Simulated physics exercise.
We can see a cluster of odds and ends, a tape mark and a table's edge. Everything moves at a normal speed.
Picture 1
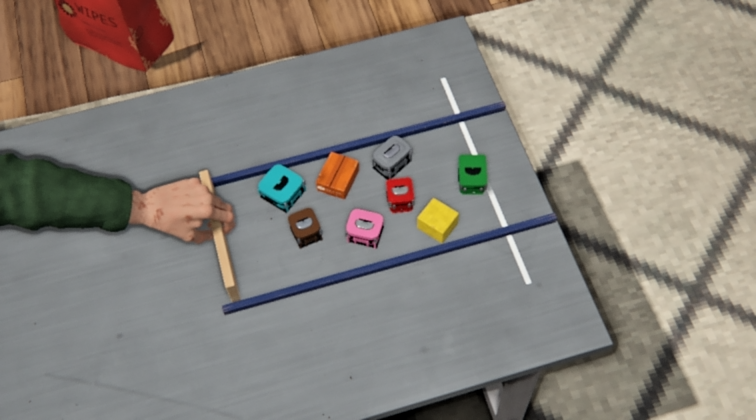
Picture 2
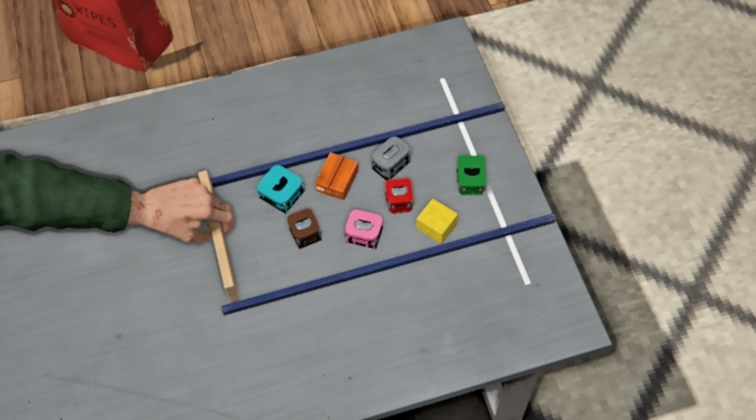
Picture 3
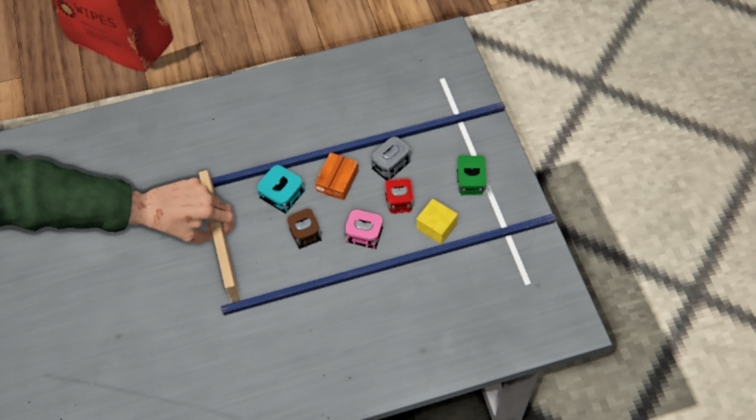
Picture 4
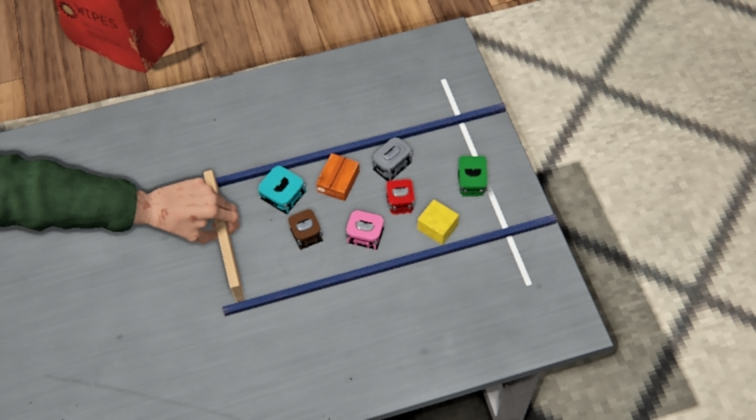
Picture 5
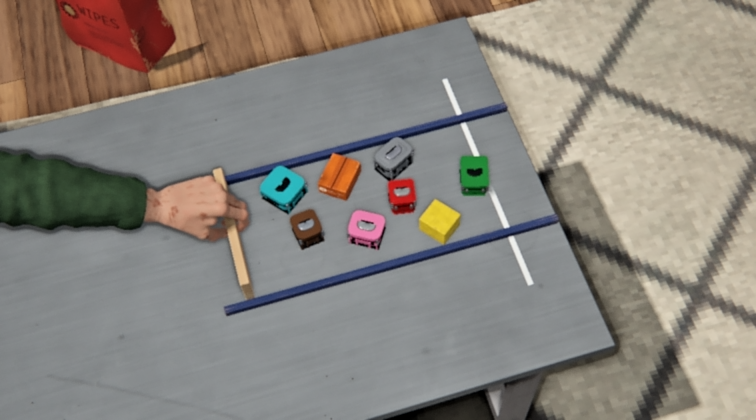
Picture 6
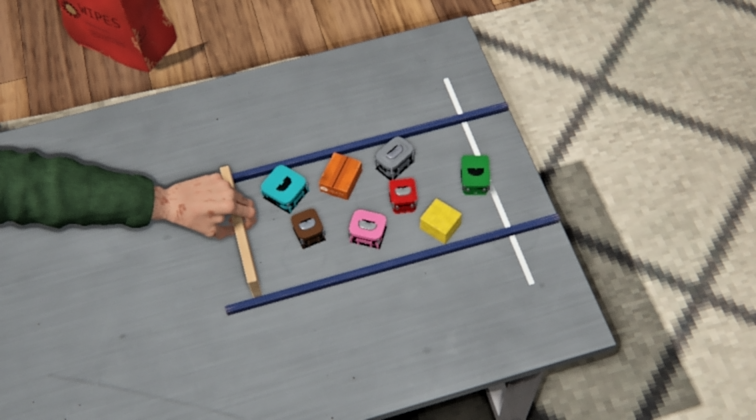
A hand in a green sleeve held a wooden board behind a cluster of small colourful cases and a yellow block, then slid it slightly right between two blue strips, while the objects stayed put.
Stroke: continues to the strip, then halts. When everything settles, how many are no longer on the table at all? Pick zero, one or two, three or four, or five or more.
One or two are off the table.
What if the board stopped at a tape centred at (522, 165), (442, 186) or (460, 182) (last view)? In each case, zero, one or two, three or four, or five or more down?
In order, the falls would come to at least five; not one; just one or two.
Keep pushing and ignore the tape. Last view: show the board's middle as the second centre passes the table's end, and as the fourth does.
(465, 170), then (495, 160).
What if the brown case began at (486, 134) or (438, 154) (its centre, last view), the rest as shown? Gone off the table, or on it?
Result for the brown case: Place one, it does not stay; place two, it does not stay.
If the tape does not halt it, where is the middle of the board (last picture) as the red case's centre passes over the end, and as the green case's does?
Roughly at (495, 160) and roughly at (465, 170).
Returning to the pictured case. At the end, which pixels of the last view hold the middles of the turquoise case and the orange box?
The turquoise case stops around (493, 145); the orange box around (521, 134).
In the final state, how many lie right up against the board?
3.
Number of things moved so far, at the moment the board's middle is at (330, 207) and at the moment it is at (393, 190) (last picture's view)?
By then 5, and later 7.
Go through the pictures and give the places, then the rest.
The first picture shows green case (472, 175); yellow block (438, 221); grey case (392, 158); board (220, 235); tape (483, 174).
The second picture shows yellow block (437, 221); brown case (305, 229).
The third picture shows grey case (391, 158); pink case (364, 230).
The fourth picture shows green case (473, 177); turquoise case (282, 190).
The fifth picture shows yellow block (440, 222); board (234, 233).
The sixth picture shows green case (475, 176); yellow block (441, 221); grey case (395, 158); board (241, 231); tape (486, 174).
A little later, none off yet; green case at rest near (475, 176); yellow block at rest near (441, 221); grey case at rest near (396, 158).
Next, none off yet; green case at rest near (478, 176); yellow block shifted about its own width near (459, 215); grey case shifted well along near (472, 140).
When it is over, the number that fall off is one or two; down, grey case and green case.
